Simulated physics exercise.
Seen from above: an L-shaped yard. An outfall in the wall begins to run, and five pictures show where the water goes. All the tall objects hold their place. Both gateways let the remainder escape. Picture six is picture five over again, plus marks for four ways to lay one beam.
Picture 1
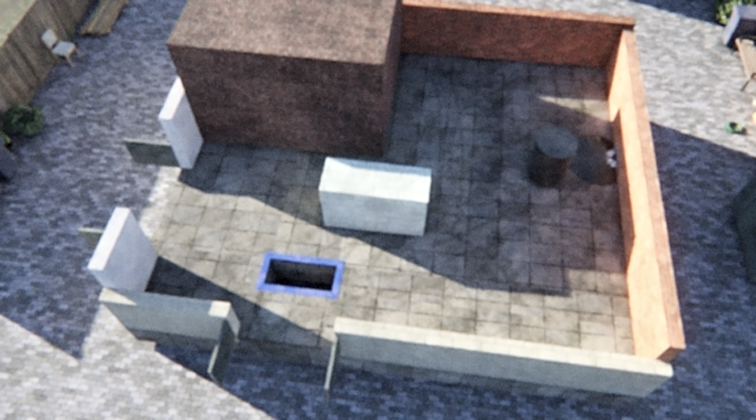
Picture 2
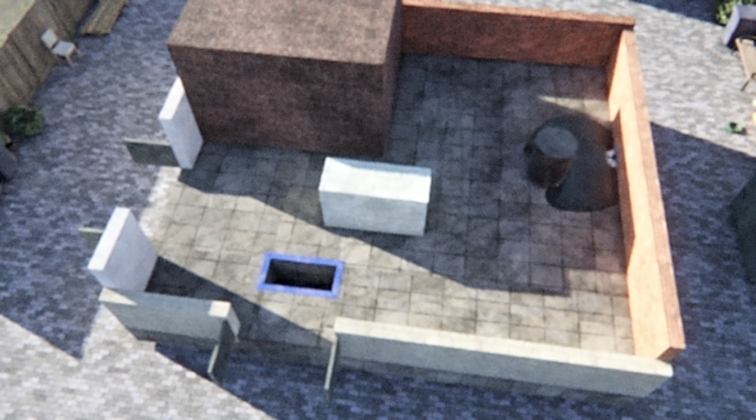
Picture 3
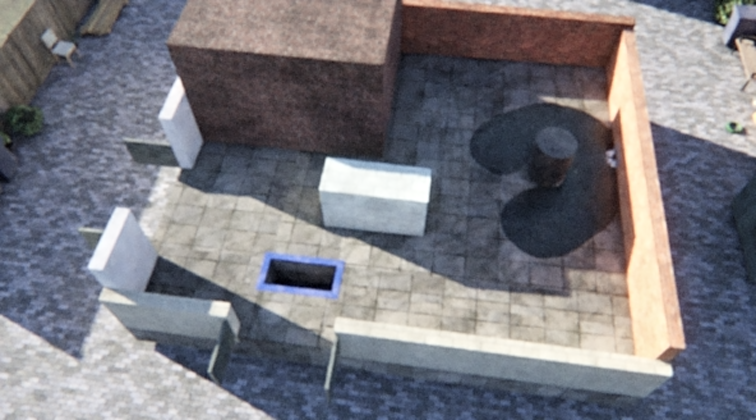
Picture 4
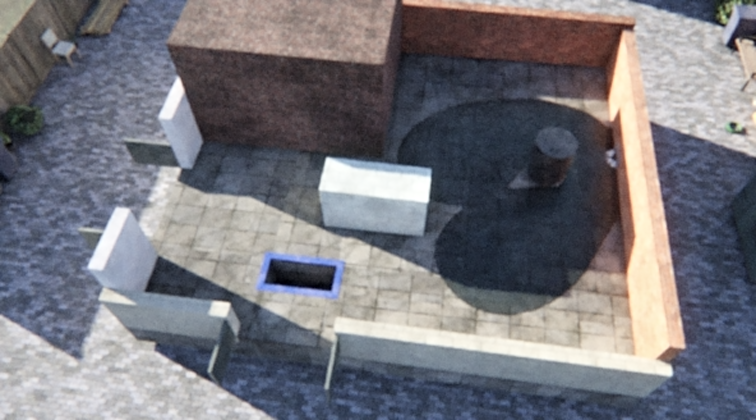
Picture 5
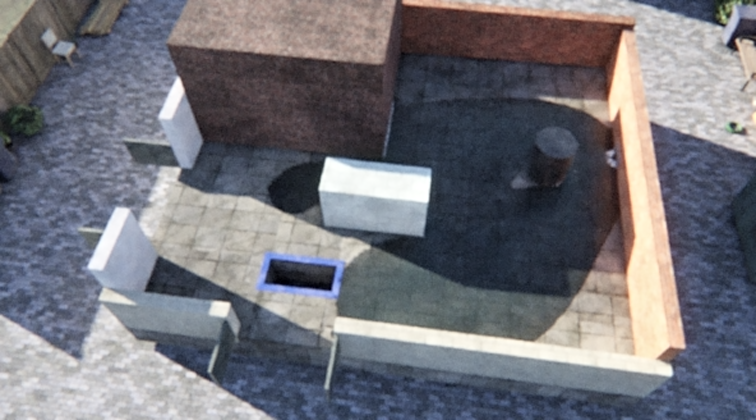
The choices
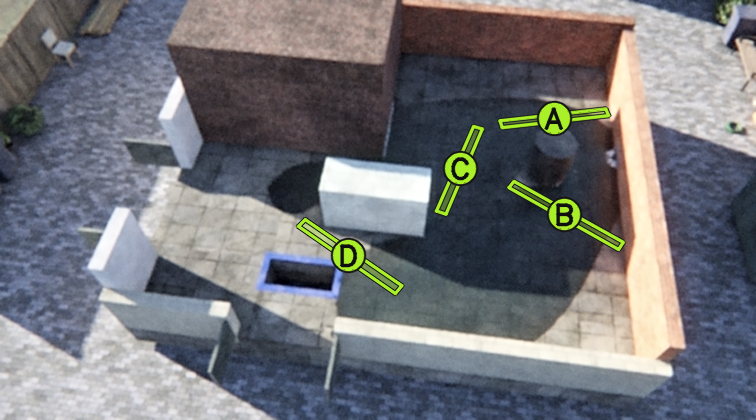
Dark wet patch spreading across a walled paved yard from around a barrel, passing a white block toward the left.
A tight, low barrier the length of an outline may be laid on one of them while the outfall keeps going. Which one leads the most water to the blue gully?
C beats the others.
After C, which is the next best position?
A it is.
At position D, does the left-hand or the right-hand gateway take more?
More leaves on the left.
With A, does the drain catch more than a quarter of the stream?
No, it does not.
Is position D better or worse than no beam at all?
Worse.
On the marked copy, A from (501, 124) to (607, 112); B from (511, 184) to (620, 245); C from (441, 212) to (477, 127); D from (301, 223) to (398, 289).
With A, about 11 % of the stream goes into the blue gully, about 88 % out by the gates.
With B, about 3 % of the stream goes into the blue gully, about 95 % out by the gates.
With C, about 20 % of the stream goes into the blue gully, about 78 % out by the gates.
With D, about 6 % of the stream goes into the blue gully, about 93 % out by the gates.
